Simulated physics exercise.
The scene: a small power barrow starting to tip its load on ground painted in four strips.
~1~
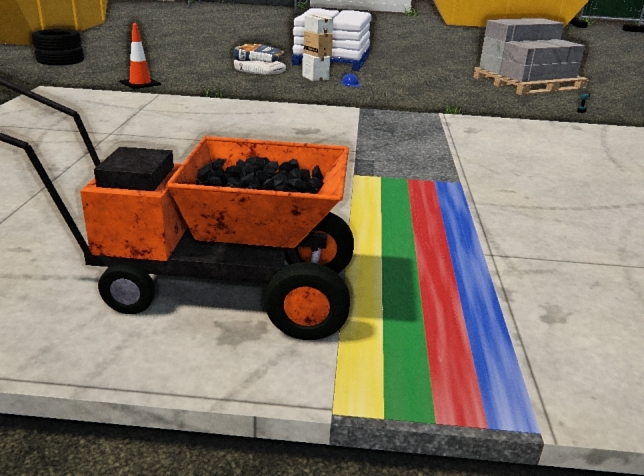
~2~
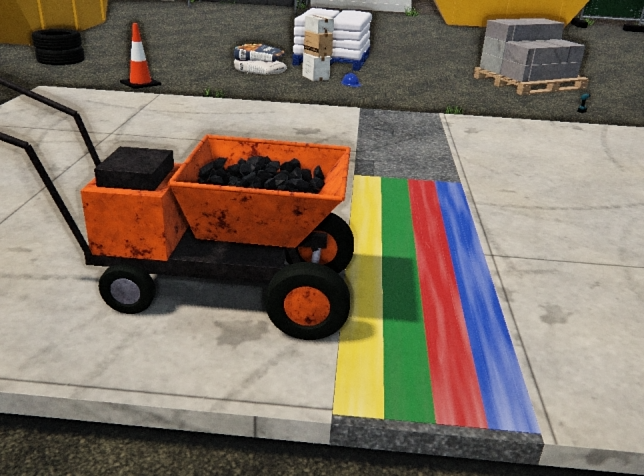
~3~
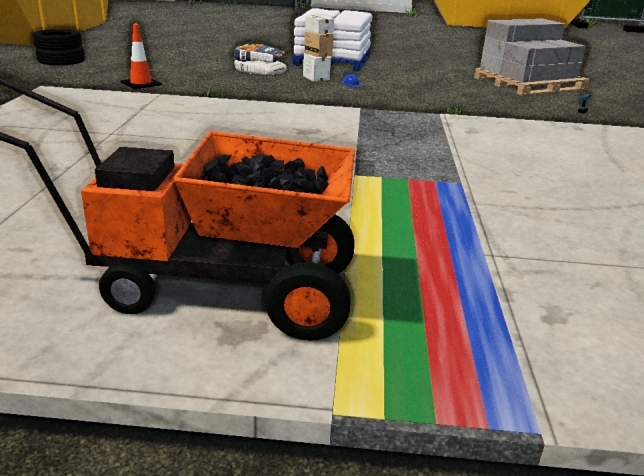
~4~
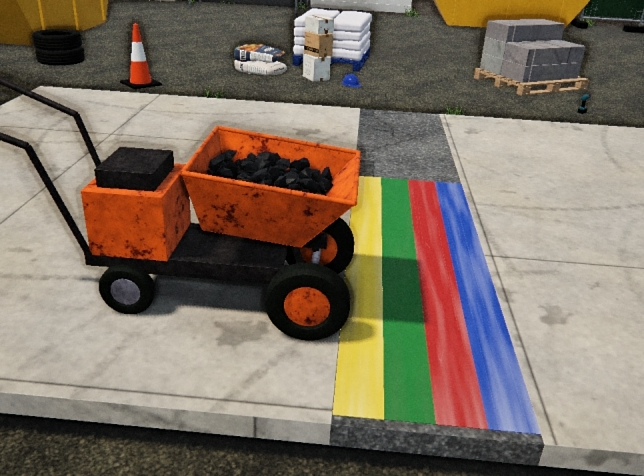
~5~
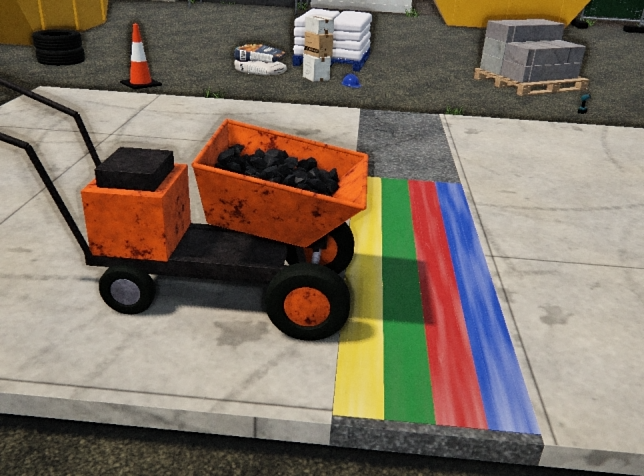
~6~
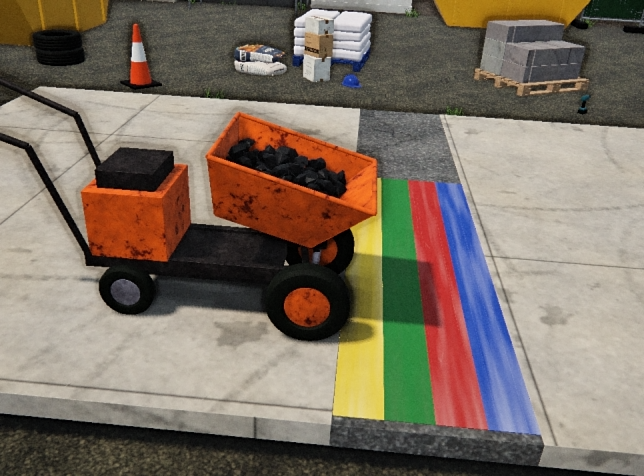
The video shows an orange power barrow loaded with black lumps, standing on pavement beside yellow, green, red and blue painted strips. Its skip stays nearly level at first, then tilts gradually toward the right while the wheels stay still.
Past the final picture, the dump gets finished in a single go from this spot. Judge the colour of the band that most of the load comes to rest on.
Most of it rests on the red band.
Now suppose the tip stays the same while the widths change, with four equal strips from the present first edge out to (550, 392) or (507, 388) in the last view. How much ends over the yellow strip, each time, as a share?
I'd say some 0 % for the first and some 0 % for the second.
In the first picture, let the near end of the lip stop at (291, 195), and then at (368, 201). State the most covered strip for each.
On the first try it comes out as that green strip, and on the second as the blue one.
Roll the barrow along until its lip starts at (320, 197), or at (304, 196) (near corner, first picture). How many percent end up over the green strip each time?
You'd see close to 20 per cent the first time and close to 30 per cent the next.
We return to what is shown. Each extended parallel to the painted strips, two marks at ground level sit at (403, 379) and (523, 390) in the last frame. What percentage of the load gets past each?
Respectively 100 and 20 percent.
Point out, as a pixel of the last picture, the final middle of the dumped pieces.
About (464, 313).
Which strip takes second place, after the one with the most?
The blue one.
Shortly afterwards, skip tipped steeply; the whole lot in the skip.
Next, skip tipped right over; the bulk in the skip; near a quarter over the red strip; a little over the blue strip.
Some moments later, skip tipped right over; a little in the skip; only a few over the green strip; near a third over the red strip; near a third over the blue strip; a little off the paint.
In the end, skip tipped right over; only a few in the skip; none at all over the yellow strip; a little over the green strip; near half over the red strip; near a quarter over the blue strip; near a quarter off the paint.
